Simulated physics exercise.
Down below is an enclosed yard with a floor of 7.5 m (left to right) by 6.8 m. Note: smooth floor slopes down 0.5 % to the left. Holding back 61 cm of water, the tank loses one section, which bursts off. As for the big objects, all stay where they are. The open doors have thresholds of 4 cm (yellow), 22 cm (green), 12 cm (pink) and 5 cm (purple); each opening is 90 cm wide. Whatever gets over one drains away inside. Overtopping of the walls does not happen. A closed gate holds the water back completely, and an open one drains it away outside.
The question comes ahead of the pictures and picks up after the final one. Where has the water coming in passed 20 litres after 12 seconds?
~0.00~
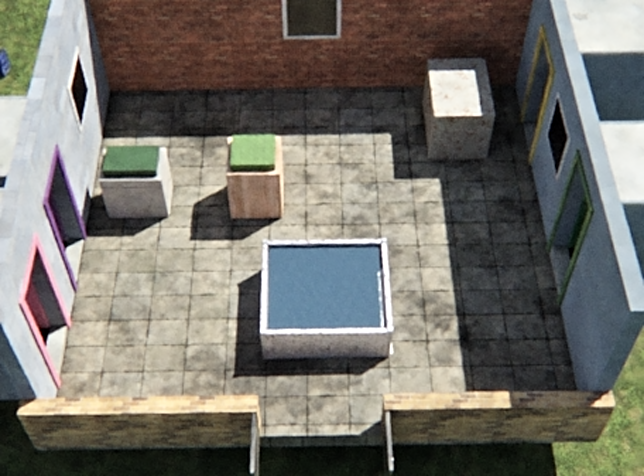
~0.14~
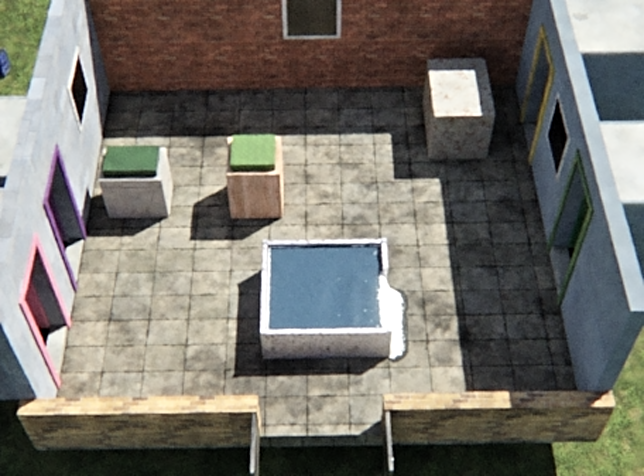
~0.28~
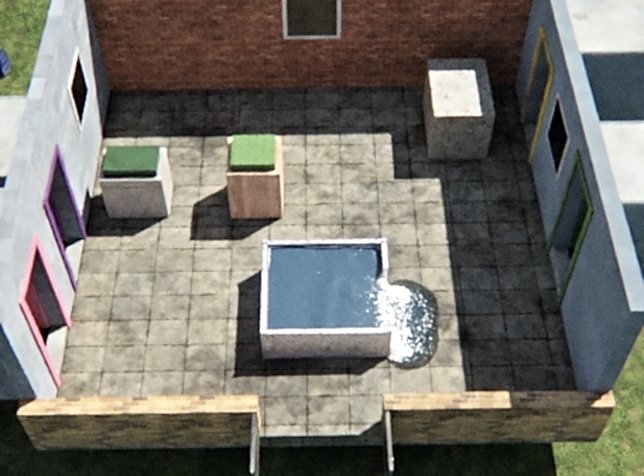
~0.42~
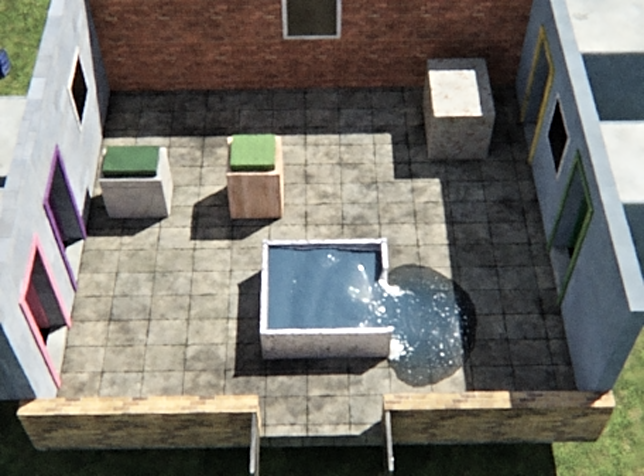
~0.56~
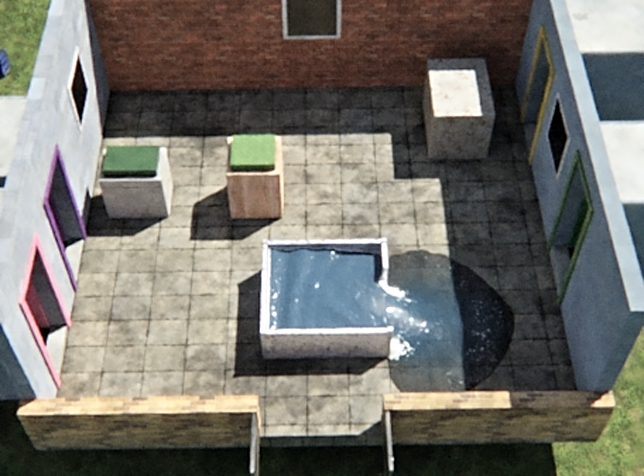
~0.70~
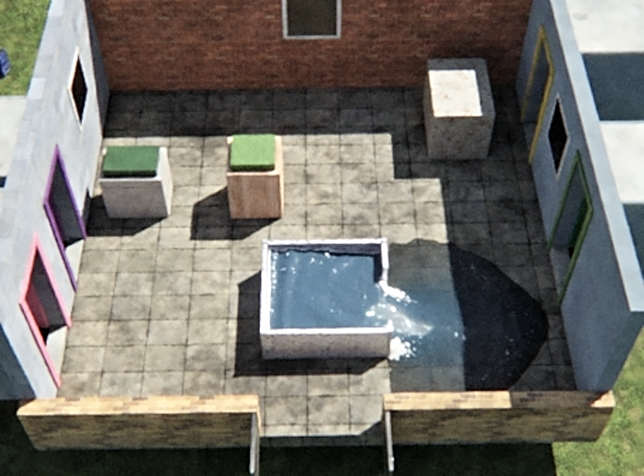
At the yellow door it has passed it; at the green door it has not passed it; at the pink door it has not passed it; at the purple door it has not passed it.
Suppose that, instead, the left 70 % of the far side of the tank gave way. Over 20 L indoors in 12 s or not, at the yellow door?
Relative to that limit, yellow ends up on the low side.
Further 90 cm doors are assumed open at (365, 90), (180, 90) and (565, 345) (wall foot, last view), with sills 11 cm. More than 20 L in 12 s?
Per doorway, in order: Insufficient / insufficient / sufficient.
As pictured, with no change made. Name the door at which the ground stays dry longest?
The purple door is last.
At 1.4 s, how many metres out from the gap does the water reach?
About 3.0 m.
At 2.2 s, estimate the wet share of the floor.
About 20 per cent.
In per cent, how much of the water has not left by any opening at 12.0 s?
Still there: Roughly 94 %.
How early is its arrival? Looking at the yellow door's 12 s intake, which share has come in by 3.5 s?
I'd put it at about 0 per cent by that point.
After 1.4 s water covers 15 % of the floor and is deepest (34 cm) near (575, 415); yellow door not reached, green door 21 cm at the sill, 0 L in, pink door not reached, purple door not reached.
After 2.2 s water covers 20 % of the floor and is deepest (34 cm) near (522, 404); yellow door not reached, green door 23 cm at the sill, 1 L in, pink door not reached, purple door not reached.
After 3.5 s water covers 25 % of the floor and is deepest (20 cm) near (465, 351); yellow door 4 cm at the sill, 0 L in, green door 14 cm at the sill, 2 L in, pink door not reached, purple door not reached.
After 7.0 s water covers 60 % of the floor and is deepest (13 cm) near (502, 96); yellow door 7 cm at the sill, 13 L in, green door 7 cm at the sill, 2 L in, pink door not reached, purple door not reached.
After 12.0 s water covers 90 % of the floor and is deepest (8 cm) near (96, 176); yellow door 5 cm at the sill, 41 L in, green door 3 cm at the sill, 2 L in, pink door 4 cm at the sill, 0 L in, purple door 4 cm at the sill, 0 L in.
